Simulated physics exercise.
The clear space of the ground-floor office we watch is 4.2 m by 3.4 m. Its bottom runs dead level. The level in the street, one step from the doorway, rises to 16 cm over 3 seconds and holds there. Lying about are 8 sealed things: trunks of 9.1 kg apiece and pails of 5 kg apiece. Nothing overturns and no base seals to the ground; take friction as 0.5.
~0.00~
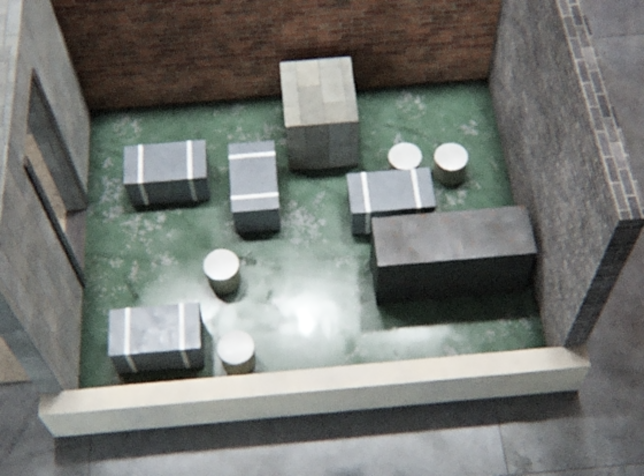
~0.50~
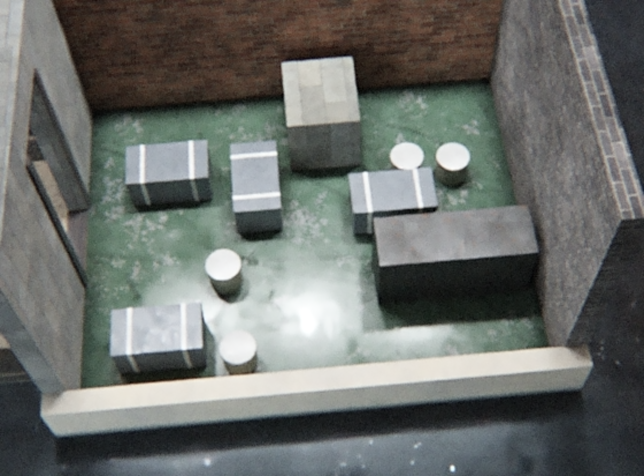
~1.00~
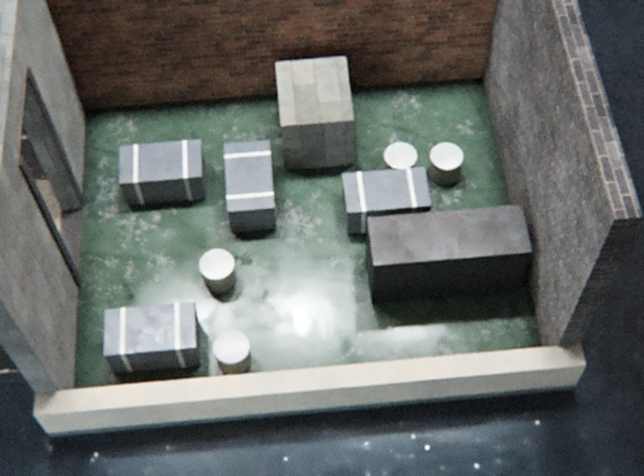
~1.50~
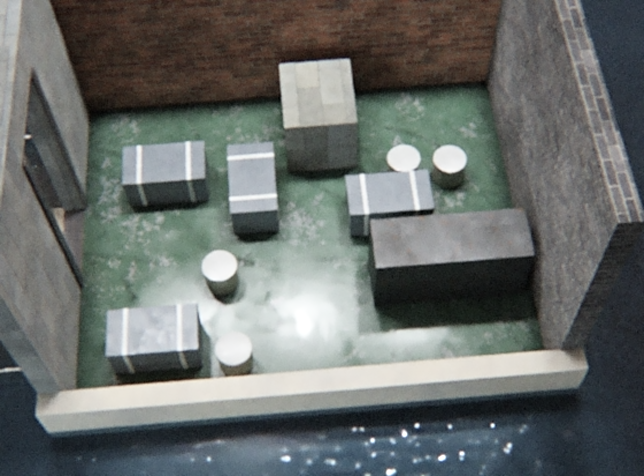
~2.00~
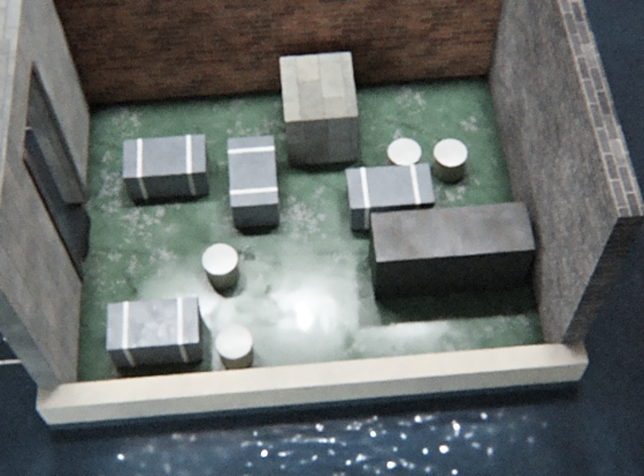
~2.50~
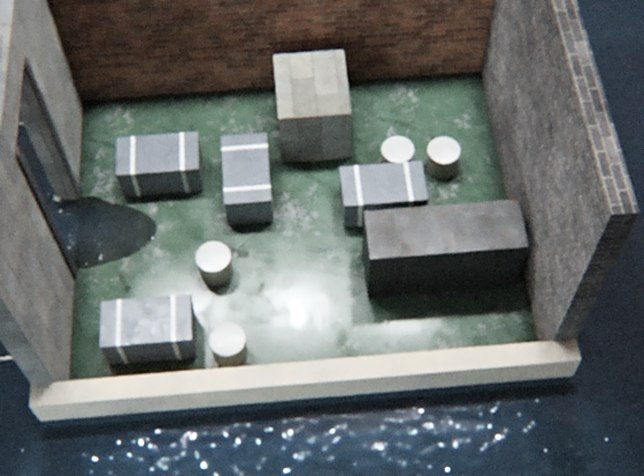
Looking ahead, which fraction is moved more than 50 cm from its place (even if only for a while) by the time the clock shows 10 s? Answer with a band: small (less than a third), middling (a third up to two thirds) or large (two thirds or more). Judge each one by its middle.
Middling.
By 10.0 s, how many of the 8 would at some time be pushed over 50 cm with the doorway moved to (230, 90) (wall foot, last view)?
You'd get 4 in that case.
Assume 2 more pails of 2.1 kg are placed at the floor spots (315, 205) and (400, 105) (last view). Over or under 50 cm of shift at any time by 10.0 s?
In turn: Over, short of it.
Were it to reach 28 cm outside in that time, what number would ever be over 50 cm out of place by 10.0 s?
So the tally would be 7.
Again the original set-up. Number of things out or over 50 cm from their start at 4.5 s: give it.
By my tally, 0.
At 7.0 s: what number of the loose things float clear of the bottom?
I'd say 2 of them.
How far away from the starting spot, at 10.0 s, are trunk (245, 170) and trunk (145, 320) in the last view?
In that order: 100 cm, 10 cm.
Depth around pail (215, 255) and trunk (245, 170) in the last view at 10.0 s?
First about 5 cm, second about 6 cm.
After 3.5 s 0 of 8 are over 50 cm from their spots; 0 afloat.
After 4.5 s 0 of 8 are over 50 cm from their spots; 0 afloat.
After 7.0 s 2 of 8 are over 50 cm from their spots; 2 afloat.
After 10.0 s 3 of 8 are over 50 cm from their spots, and 3 have been at some point; 3 afloat.
